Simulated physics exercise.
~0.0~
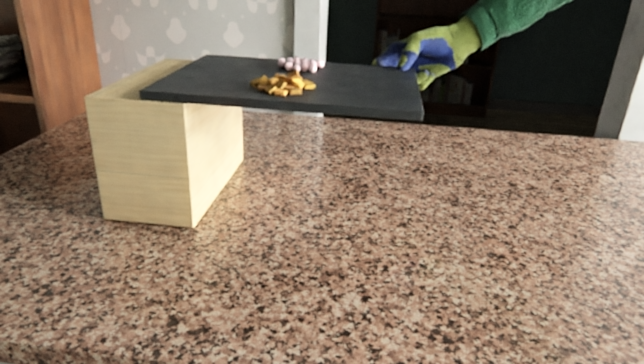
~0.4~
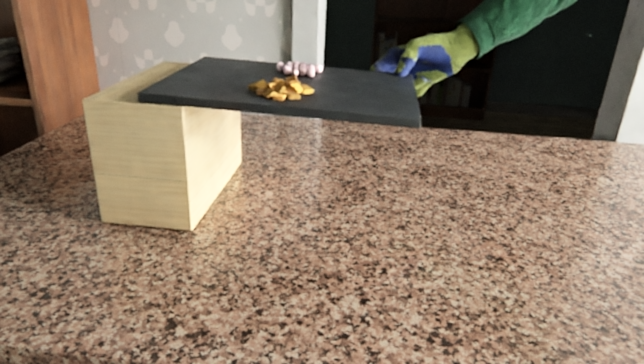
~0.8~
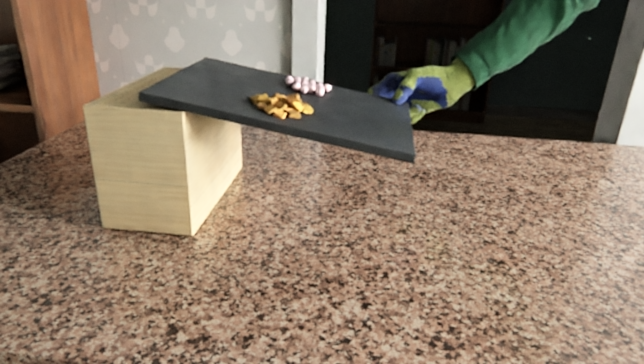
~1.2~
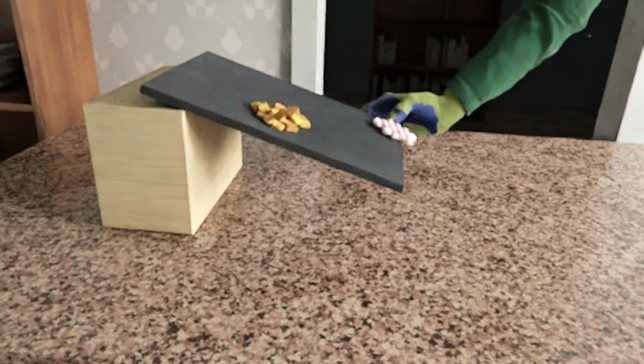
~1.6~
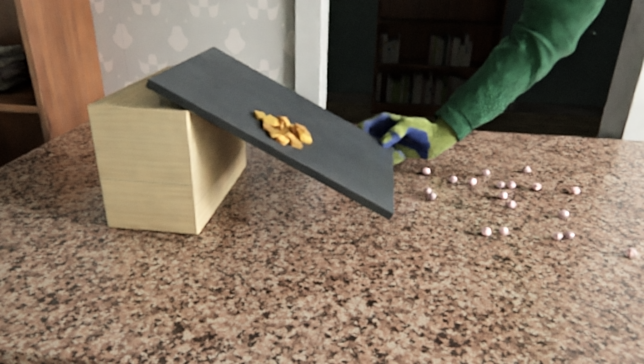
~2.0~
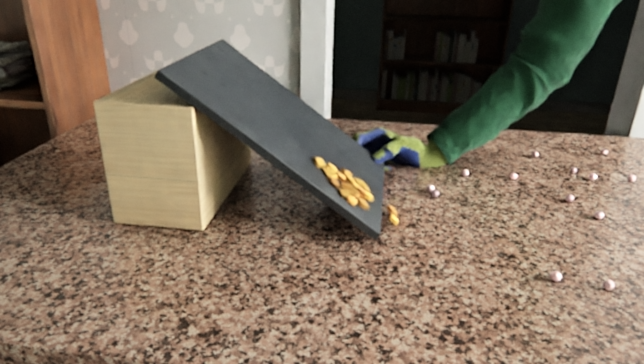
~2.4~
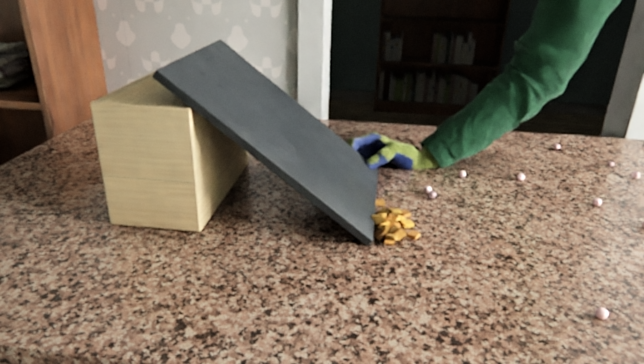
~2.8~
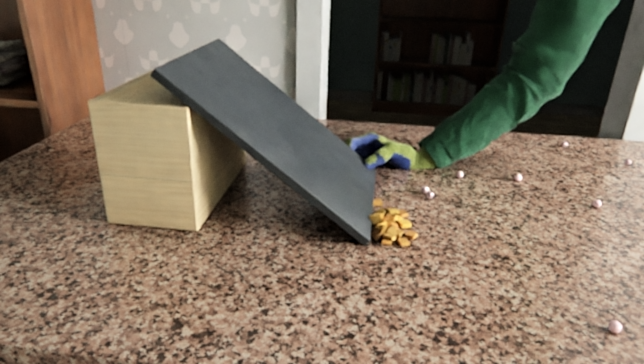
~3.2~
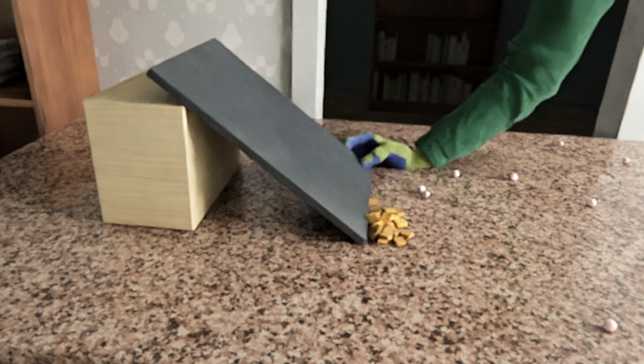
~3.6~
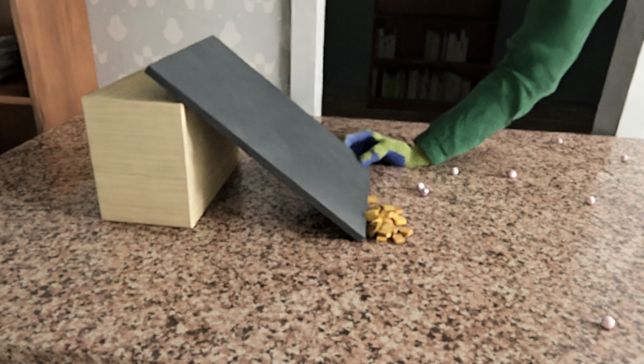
We see a gloved hand lower one end of a dark board propped on a pale block until it rests on the speckled counter; small pinkish balls roll off and scatter far to the right, then yellow pieces slide down and pile at its foot.
